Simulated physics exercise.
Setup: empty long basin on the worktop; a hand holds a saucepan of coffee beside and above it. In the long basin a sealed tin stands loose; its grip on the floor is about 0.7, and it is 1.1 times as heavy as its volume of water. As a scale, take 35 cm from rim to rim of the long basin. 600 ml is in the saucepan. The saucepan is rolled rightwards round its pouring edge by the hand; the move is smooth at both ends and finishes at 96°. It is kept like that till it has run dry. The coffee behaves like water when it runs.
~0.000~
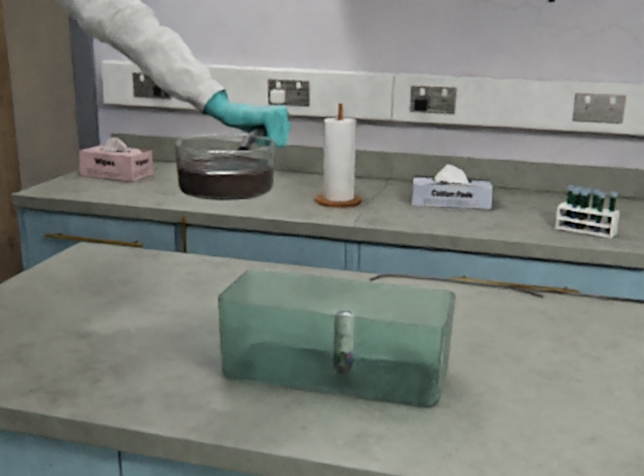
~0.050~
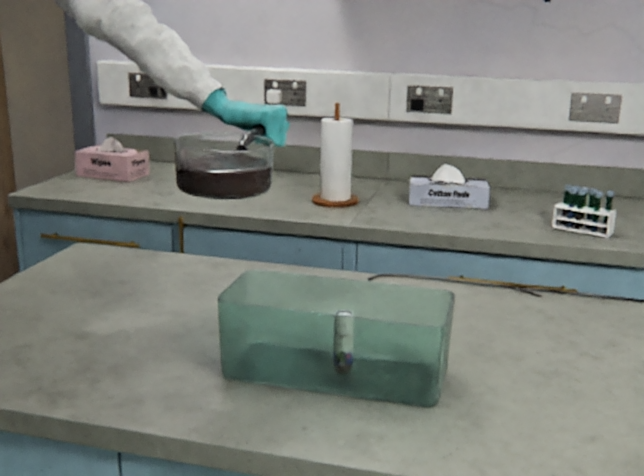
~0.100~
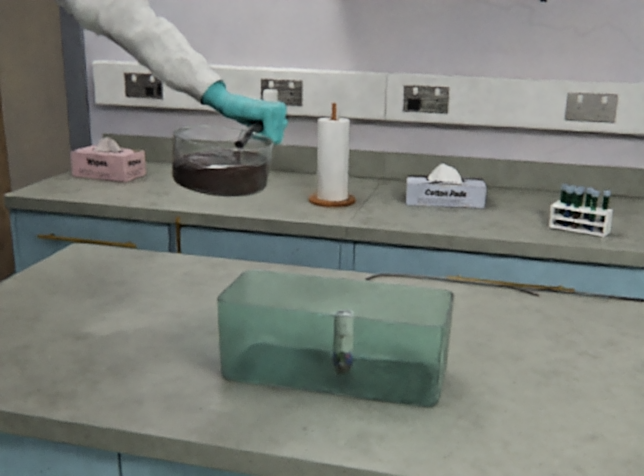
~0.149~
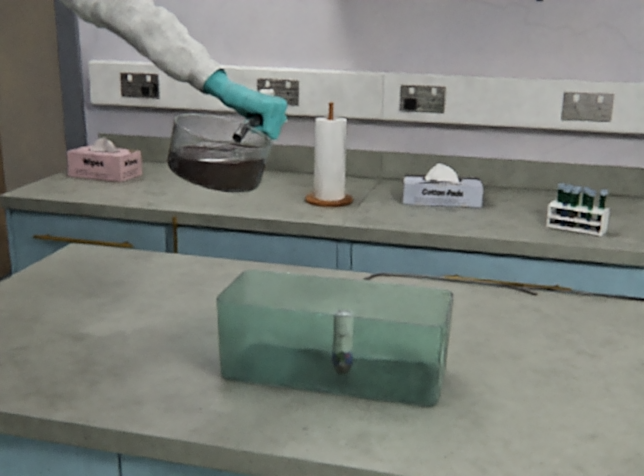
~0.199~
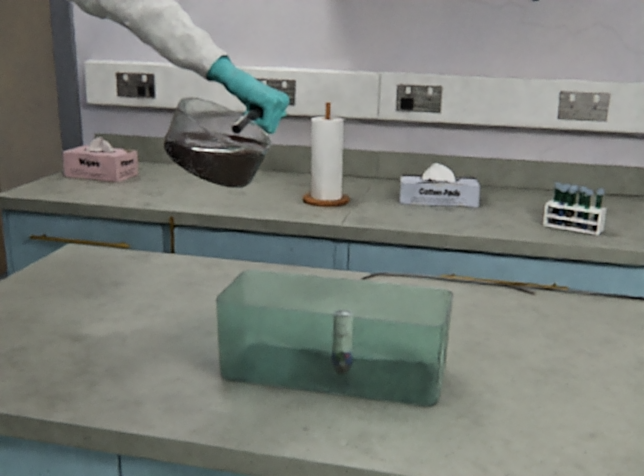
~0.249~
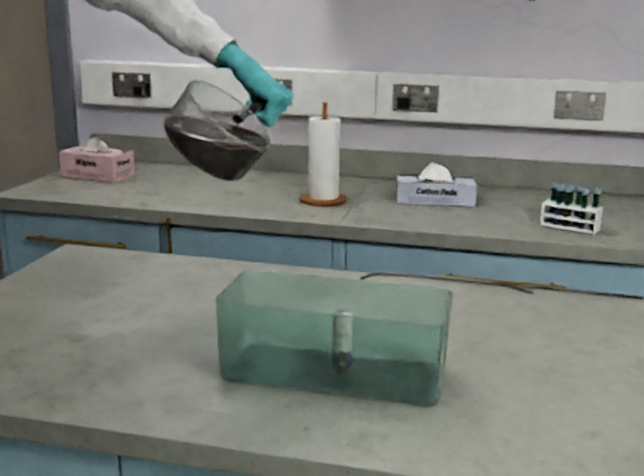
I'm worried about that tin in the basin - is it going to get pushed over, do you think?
Not tipped.
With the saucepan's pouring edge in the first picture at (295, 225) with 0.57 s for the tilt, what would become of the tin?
After that, the tin stays vertical.
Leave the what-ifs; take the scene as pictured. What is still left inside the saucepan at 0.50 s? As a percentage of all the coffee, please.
Portion remaining: Approx. 42 per cent.
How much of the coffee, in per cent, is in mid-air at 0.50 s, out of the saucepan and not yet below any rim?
Near 58 in a hundred.
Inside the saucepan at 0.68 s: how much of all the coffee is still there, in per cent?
Close to 8 in a hundred.
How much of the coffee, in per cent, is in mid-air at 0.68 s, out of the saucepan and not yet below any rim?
In-air share: About 44 %.
After 0.50 s the tilt is 92° and 42 per cent is still to pour; the tin stands where it began.
After 0.68 s the tilt is 96° and 8 per cent is still to pour; the tin stands where it began.
After 0.87 s the tilt is 96° and 2 per cent is still to pour; the tin stands where it began.
After 1.07 s the tilt is 96° and 1 per cent is still to pour; the tin stands where it began.
In the end the tin stands where it began.
